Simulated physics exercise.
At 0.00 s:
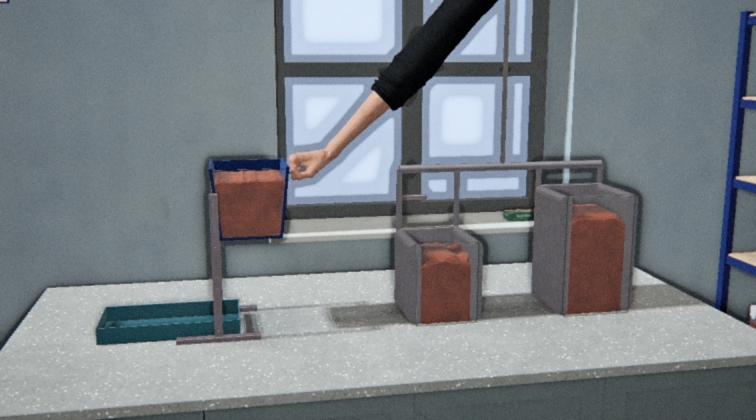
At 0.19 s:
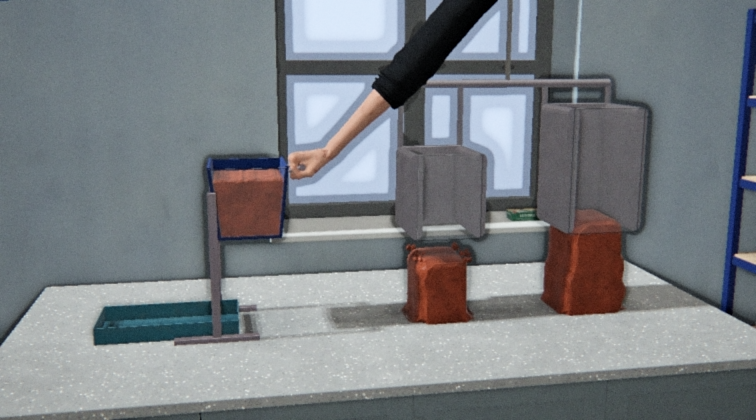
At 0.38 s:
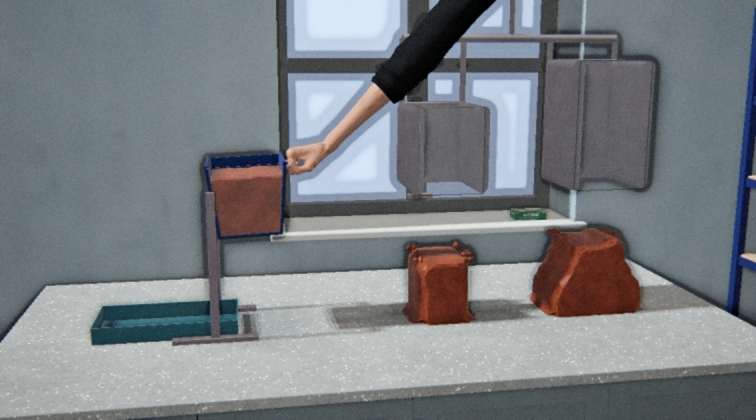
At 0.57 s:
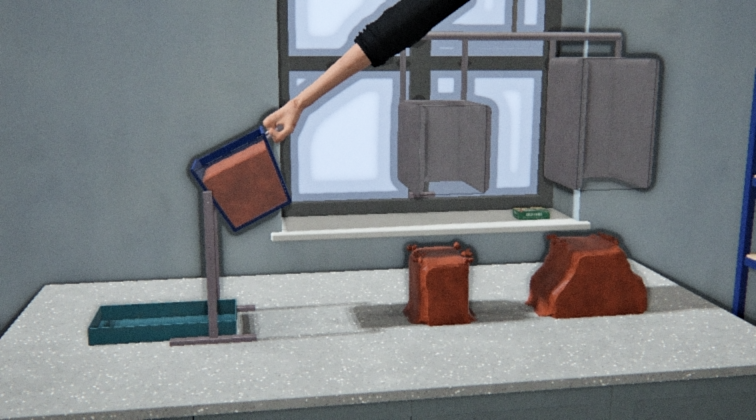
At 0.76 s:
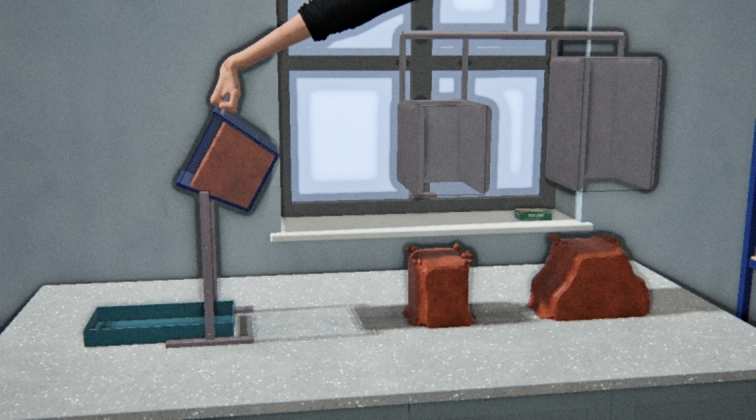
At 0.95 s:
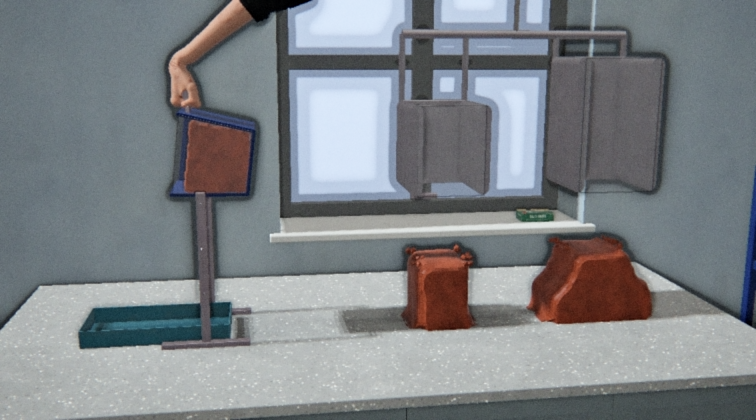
A blue tub of red clay on a grey stand, gripped at its right rim by a dark-sleeved hand, stands above a teal tray at the left of a speckled pale counter, seen from the front and slightly above before a window. To the right, grey casings lift off two red clay blocks, and the larger one slumps and widens. The hand then swings the tub leftward onto its side, the clay still inside.
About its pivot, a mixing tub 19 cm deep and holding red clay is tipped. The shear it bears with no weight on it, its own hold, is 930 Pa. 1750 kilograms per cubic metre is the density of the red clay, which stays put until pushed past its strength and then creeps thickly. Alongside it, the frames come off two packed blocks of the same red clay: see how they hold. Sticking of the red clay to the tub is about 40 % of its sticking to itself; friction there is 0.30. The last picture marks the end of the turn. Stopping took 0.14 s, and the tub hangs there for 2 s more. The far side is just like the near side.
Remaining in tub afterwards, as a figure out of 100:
Near 100 %.
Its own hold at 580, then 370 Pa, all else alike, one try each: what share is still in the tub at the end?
Going in order, it's 65 % and then 60 %.
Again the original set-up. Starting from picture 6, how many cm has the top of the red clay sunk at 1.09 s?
Roughly 0 cm.
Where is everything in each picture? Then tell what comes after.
The first picture shows handle-side rim at (286, 168), tilt 0 degrees; highest point of the red clay at (276, 180); test blocks 20 cm, 32 cm high (left to right).
The second picture shows handle-side rim at (285, 167), tilt 0 degrees; highest point of the red clay at (275, 180); test blocks 20 cm, 30 cm high (left to right).
The third picture shows handle-side rim at (283, 163), tilt 2 degrees; highest point of the red clay at (275, 176); test blocks 20 cm, 24 cm high (left to right).
The fourth picture shows handle-side rim at (262, 135), tilt 26 degrees; highest point of the red clay at (266, 150); test blocks 20 cm, 22 cm high (left to right).
The fifth picture shows handle-side rim at (213, 115), tilt 61 degrees; highest point of the red clay at (227, 126); test blocks 20 cm, 22 cm high (left to right).
The sixth picture shows handle-side rim at (178, 116), tilt 83 degrees; highest point of the red clay at (194, 123); test blocks 20 cm, 22 cm high (left to right).
By 1.09 s, the tub is at 83 degrees and holds 100 %.
By 1.26 s, the tub is at 83 degrees and holds 100 %.
By 1.43 s, the tub is at 83 degrees and holds 100 %.
By 1.60 s, the tub is at 83 degrees and holds 100 %.
By 2.95 s, at the end, the tub is at 83 degrees and holds 100 %.
